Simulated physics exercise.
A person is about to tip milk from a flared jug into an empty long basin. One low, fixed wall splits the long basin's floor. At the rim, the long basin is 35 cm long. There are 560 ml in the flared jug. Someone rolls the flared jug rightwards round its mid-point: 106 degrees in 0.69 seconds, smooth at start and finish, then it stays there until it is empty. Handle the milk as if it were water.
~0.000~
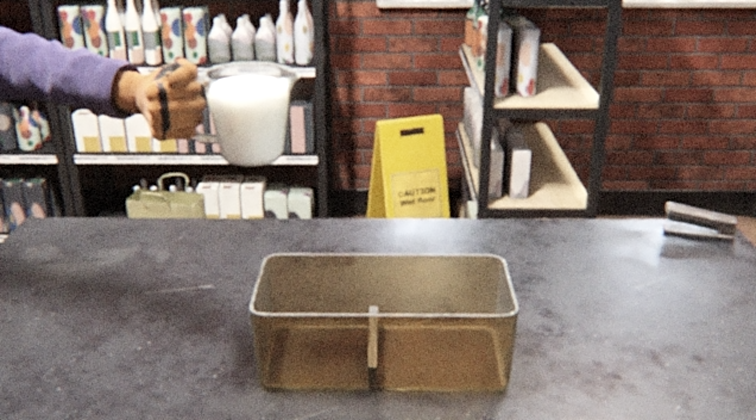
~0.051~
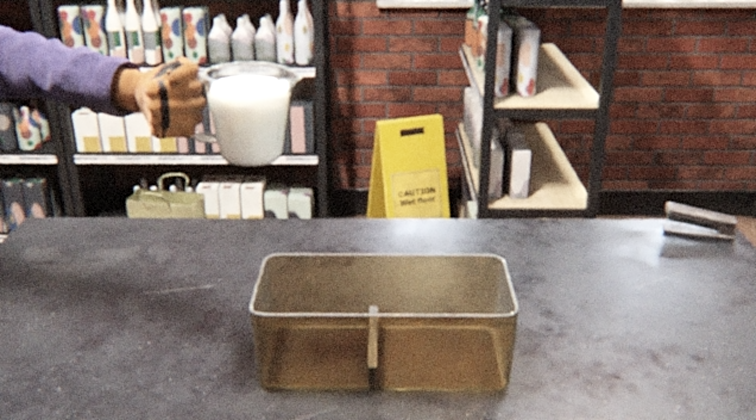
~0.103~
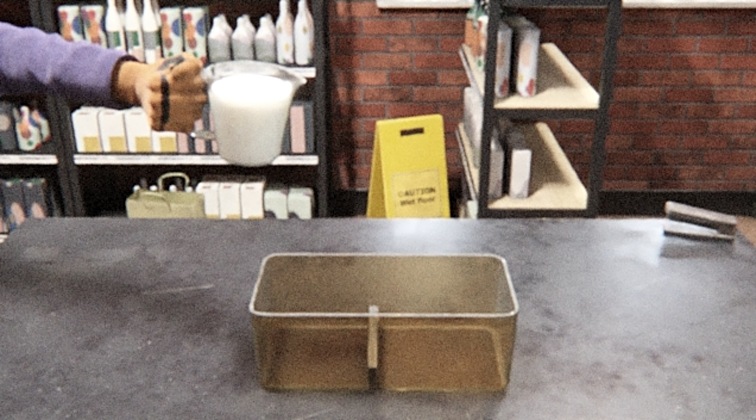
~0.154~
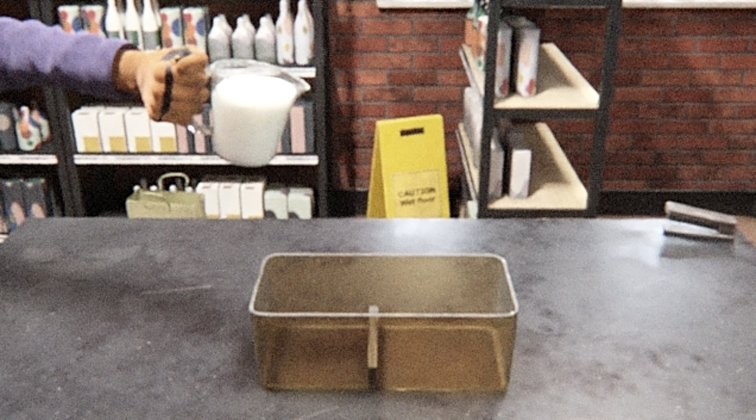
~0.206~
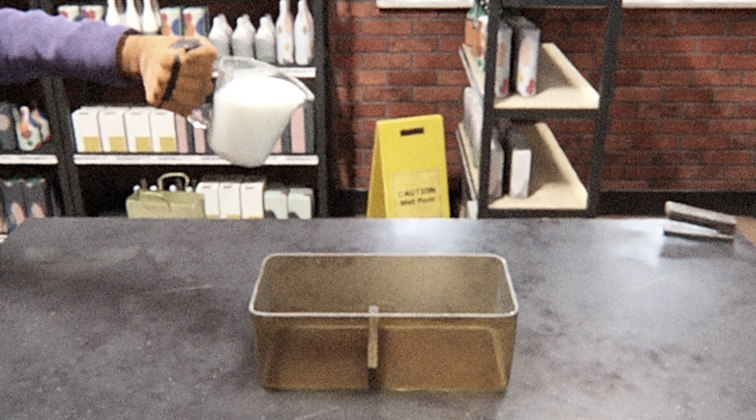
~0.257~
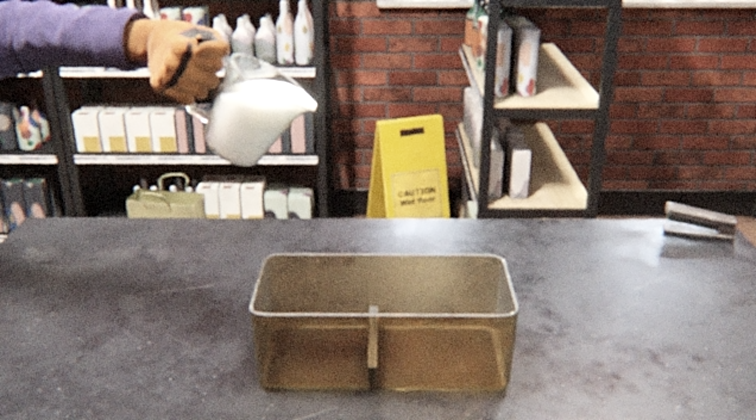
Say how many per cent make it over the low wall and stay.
About 45 per cent makes it over and stays.
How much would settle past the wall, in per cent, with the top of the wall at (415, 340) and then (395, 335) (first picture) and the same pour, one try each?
Try 1: 15 %; try 2: 15 %.
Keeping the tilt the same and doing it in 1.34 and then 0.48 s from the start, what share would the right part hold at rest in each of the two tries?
Near 65 in a hundred on the first go and near 40 in a hundred on the second.
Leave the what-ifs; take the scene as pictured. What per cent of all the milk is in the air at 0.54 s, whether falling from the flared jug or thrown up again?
I'd say close to 42 per cent.
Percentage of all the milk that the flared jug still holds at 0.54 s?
Roughly 48 percent.
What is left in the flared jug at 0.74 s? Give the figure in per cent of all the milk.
What remains is about 7 percent of it all.
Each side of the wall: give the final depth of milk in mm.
I'd say close to 12 mm on the left, close to 8 mm on the right.
By 0.54 s the tilt is 94° and 48 per cent is still to pour, 2 is left of the wall and 8 right of it.
By 0.74 s the tilt is 106° and 7 per cent is still to pour, 29 is left of the wall and 37 right of it.
By 0.96 s the tilt is 106° and 0 per cent is still to pour, 51 is left of the wall and 44 right of it.
By 1.19 s the tilt is 106° and 0 per cent is still to pour, 52 is left of the wall and 45 right of it.
At rest 52 per cent lies left of the wall, 45 right of it and 3 outside.
